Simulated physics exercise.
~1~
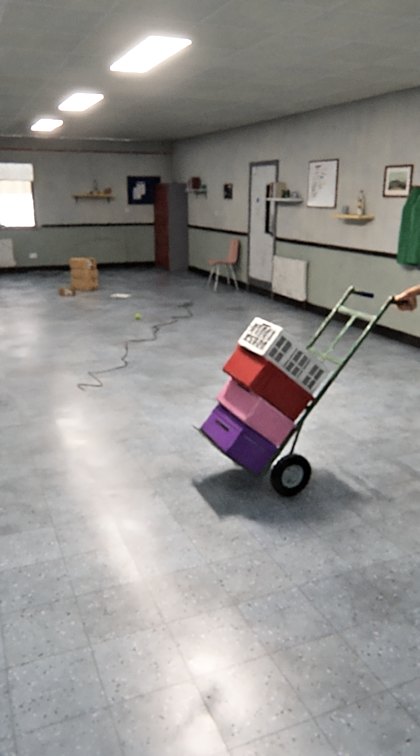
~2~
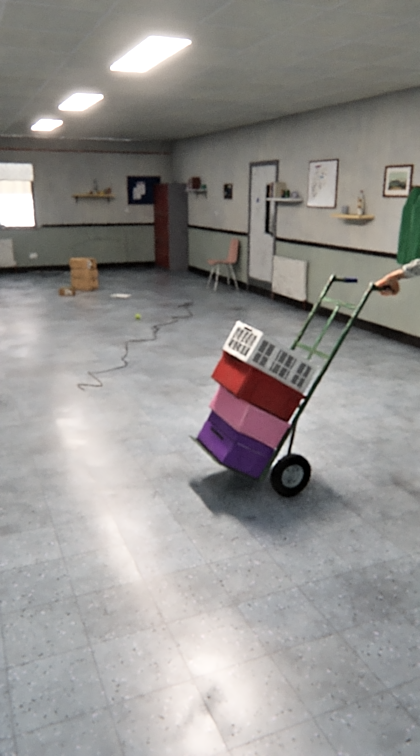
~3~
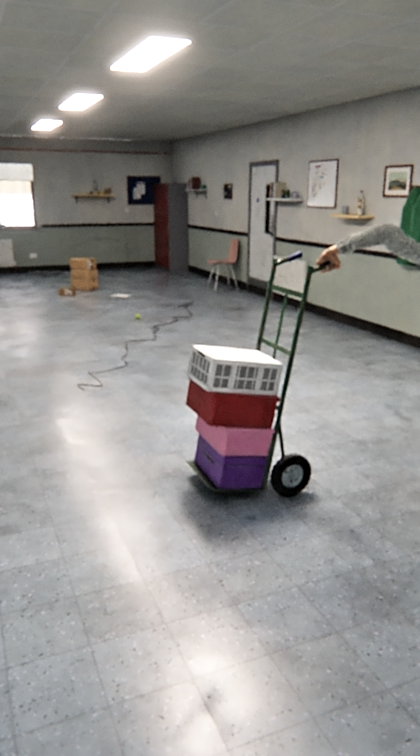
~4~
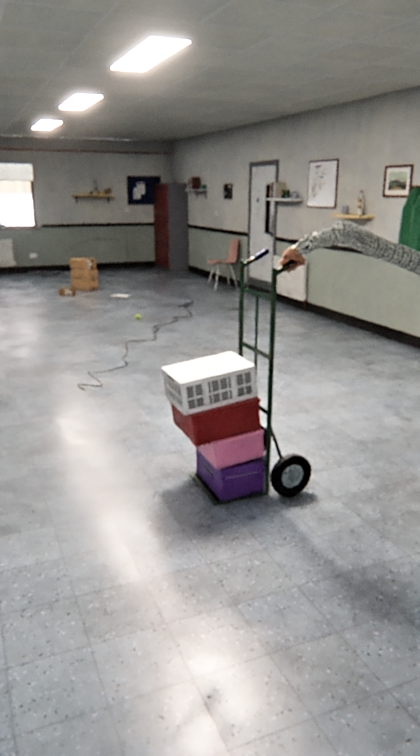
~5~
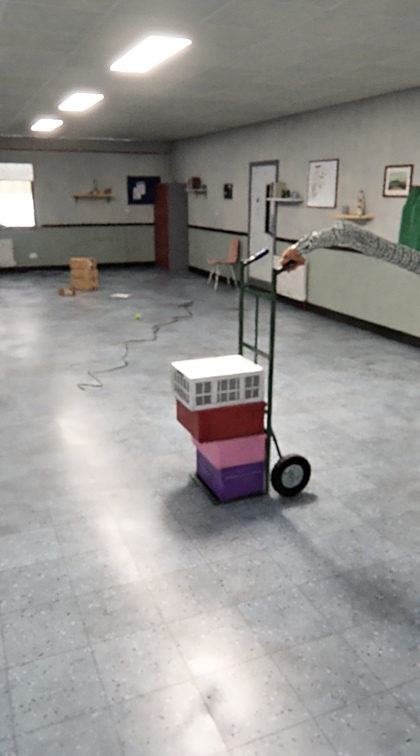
At first, a green sack truck leans back toward the right on the grey floor of a large room, a hand gripping its handle. It carries a purple box at the bottom, then a pink one, a red one and a white crate on top. The hand eases the truck forward, and the stack swings up to the left as the frame nears vertical. As the truck comes upright, the upper three tip slightly left, away from the frame, while the purple box stays flat. They then rock back and settle, leaving all four stacked on the upright truck, the hand still holding it.
